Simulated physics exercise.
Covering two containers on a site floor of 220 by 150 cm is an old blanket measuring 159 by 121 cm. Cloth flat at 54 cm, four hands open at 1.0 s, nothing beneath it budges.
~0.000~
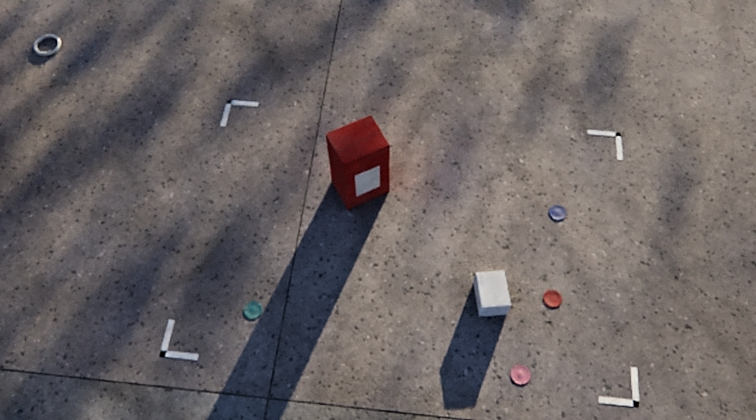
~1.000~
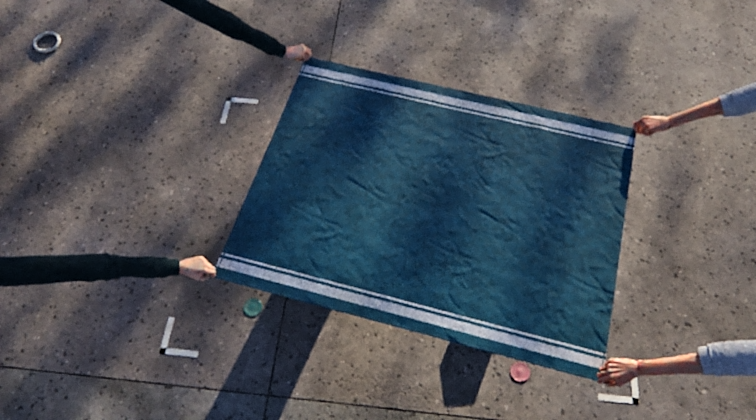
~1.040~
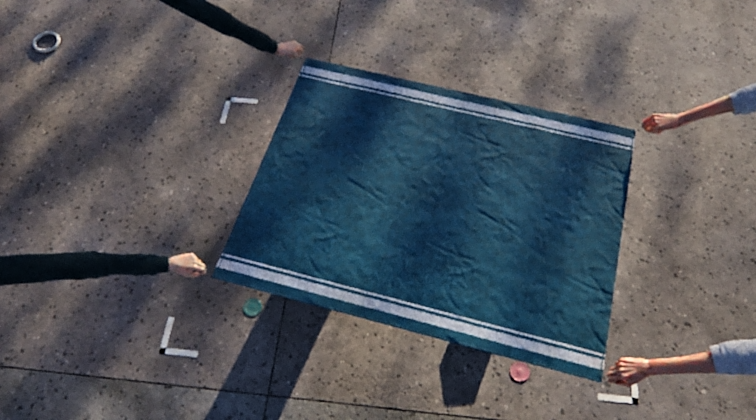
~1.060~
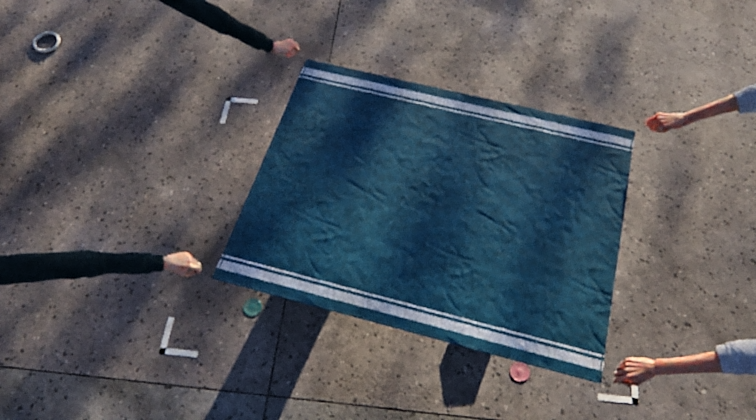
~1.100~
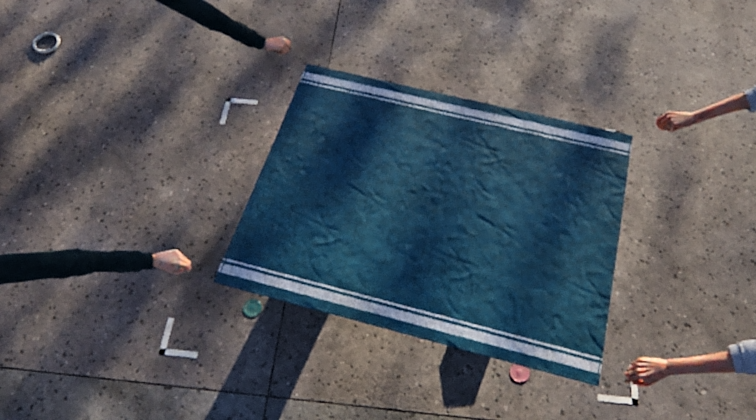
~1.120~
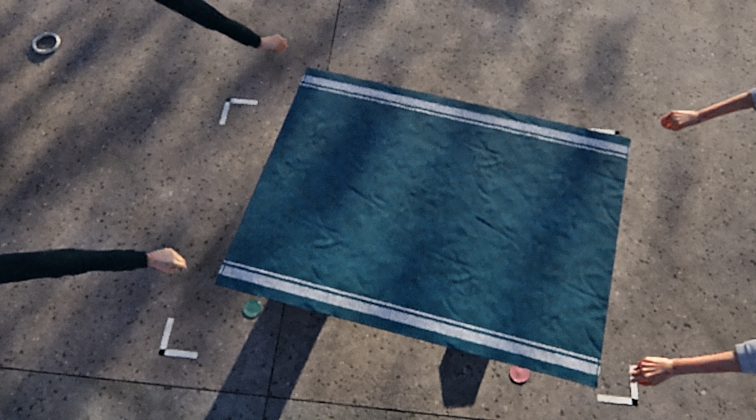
A dark blue blanket with white stripes was held out flat by four hands above a red carton and a white box, then the hands let go and drew back as it sank slightly.
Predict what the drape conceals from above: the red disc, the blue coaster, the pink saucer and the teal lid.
The red disc ends under the cloth, the blue coaster gets covered, the pink saucer gets covered, the teal lid remains in the open.
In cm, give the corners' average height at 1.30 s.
On average the corners sit about 16 cm above the surface.
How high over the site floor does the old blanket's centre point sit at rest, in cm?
Looks like close to 10 cm up.
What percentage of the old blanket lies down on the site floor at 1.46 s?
Roughly 20 per cent of it.
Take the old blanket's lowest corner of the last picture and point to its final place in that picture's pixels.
Looks like it ends up close to (551, 387).
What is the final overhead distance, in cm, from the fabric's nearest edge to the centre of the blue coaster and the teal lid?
The first ends up roughly 10 cm from the closest hem, the second roughly 10 cm.
By 1.3 s, 0 % of it is down, spanning 173 by 134 cm, above blue coaster, teal lid, pink saucer, red disc.
By 1.5 s, 20 % of it is down, spanning 165 by 124 cm, above blue coaster, pink saucer, red disc.
By 1.6 s, 20 % of it is down, spanning 163 by 123 cm, above blue coaster, pink saucer, red disc.
By 1.8 s, 25 % of it is down, spanning 165 by 122 cm, above blue coaster, pink saucer, red disc.
By 3.3 s, 25 % of it is down, spanning 164 by 122 cm, above blue coaster, pink saucer, red disc.
